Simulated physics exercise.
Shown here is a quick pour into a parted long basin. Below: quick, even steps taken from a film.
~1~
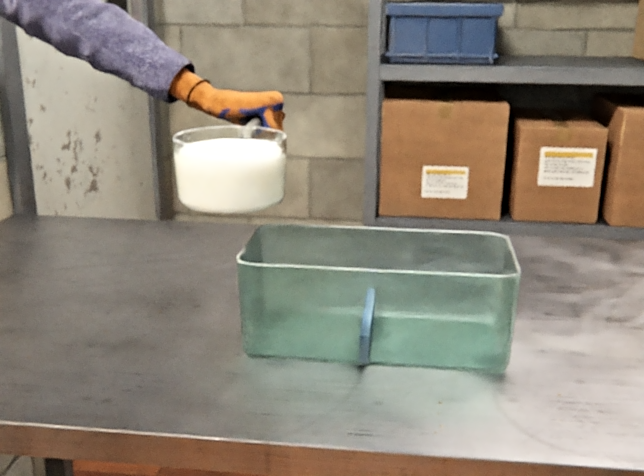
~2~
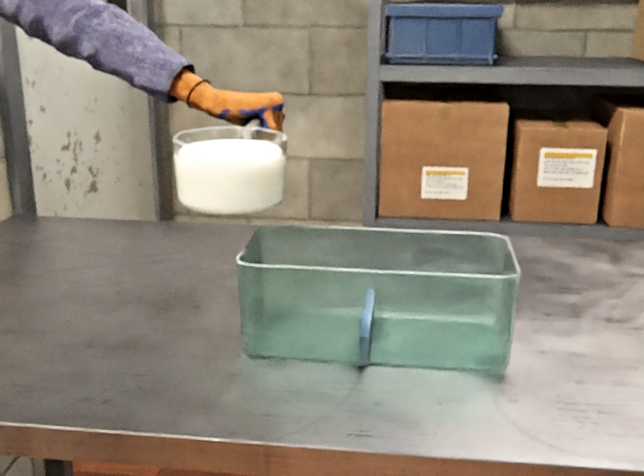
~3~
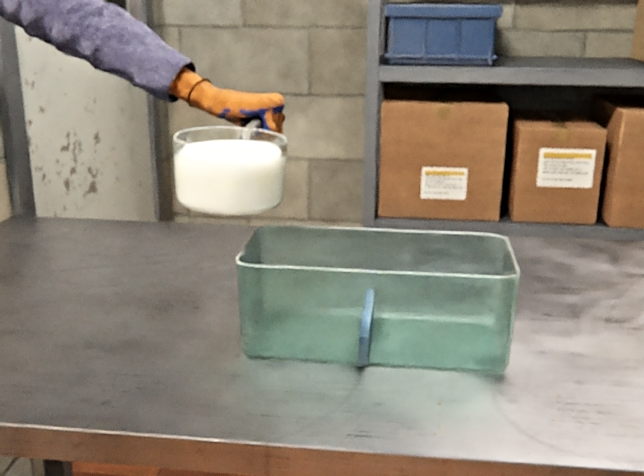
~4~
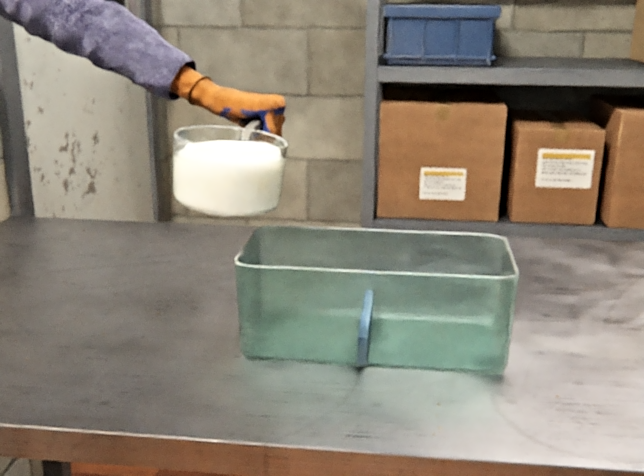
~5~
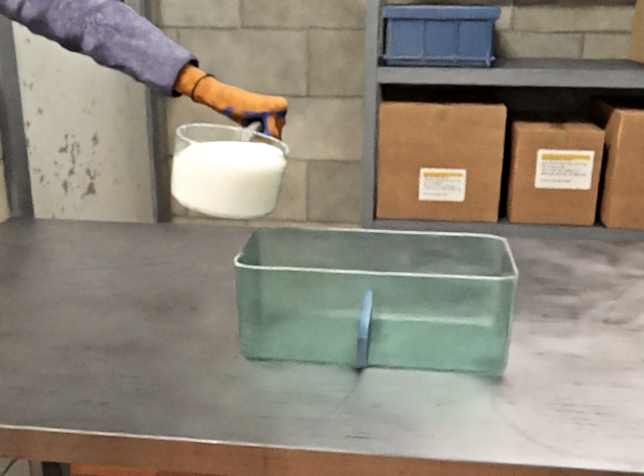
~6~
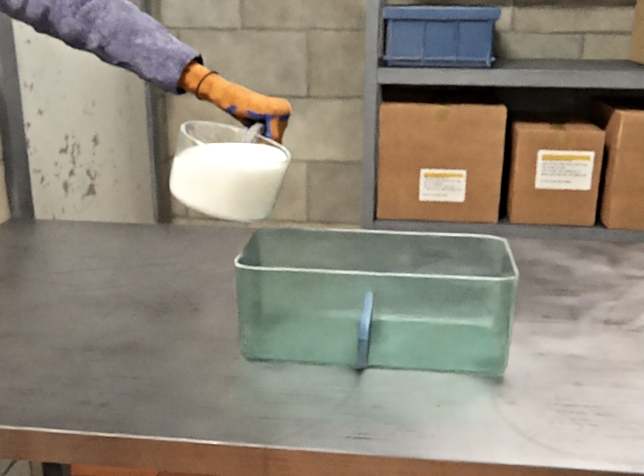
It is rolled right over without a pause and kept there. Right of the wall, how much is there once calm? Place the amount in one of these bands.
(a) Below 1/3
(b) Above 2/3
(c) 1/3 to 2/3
Option a: Below 1/3.
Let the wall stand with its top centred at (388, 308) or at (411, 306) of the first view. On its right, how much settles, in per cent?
Record: Case 1 near 10 %, case 2 near 5 %.
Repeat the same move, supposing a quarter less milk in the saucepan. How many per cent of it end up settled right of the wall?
Estimated share: Close to 10 per cent.
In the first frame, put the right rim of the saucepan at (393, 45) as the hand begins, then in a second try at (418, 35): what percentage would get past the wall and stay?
First try 90 %, second try 70 %.
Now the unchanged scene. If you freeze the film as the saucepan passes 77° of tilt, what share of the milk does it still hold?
I'd put it near 50 %.
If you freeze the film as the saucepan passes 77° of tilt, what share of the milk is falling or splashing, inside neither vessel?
Share: Approx. 25 %.
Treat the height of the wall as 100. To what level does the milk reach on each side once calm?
I'd say about 90 for the left and about 10 for the right.
A moment on, the saucepan is tipped on its side and 50 per cent is still to pour, 23 is left of the wall and 0 right of it.
Next, the saucepan is tipped right over and 7 per cent is still to pour, 86 is left of the wall and 3 right of it.
Then the saucepan is tipped right over and 0 per cent is still to pour, 87 is left of the wall and 13 right of it.
Later the saucepan is tipped right over and 0 per cent is still to pour, 85 is left of the wall and 15 right of it.
At rest 84 per cent lies left of the wall, 15 right of it and 0 outside.
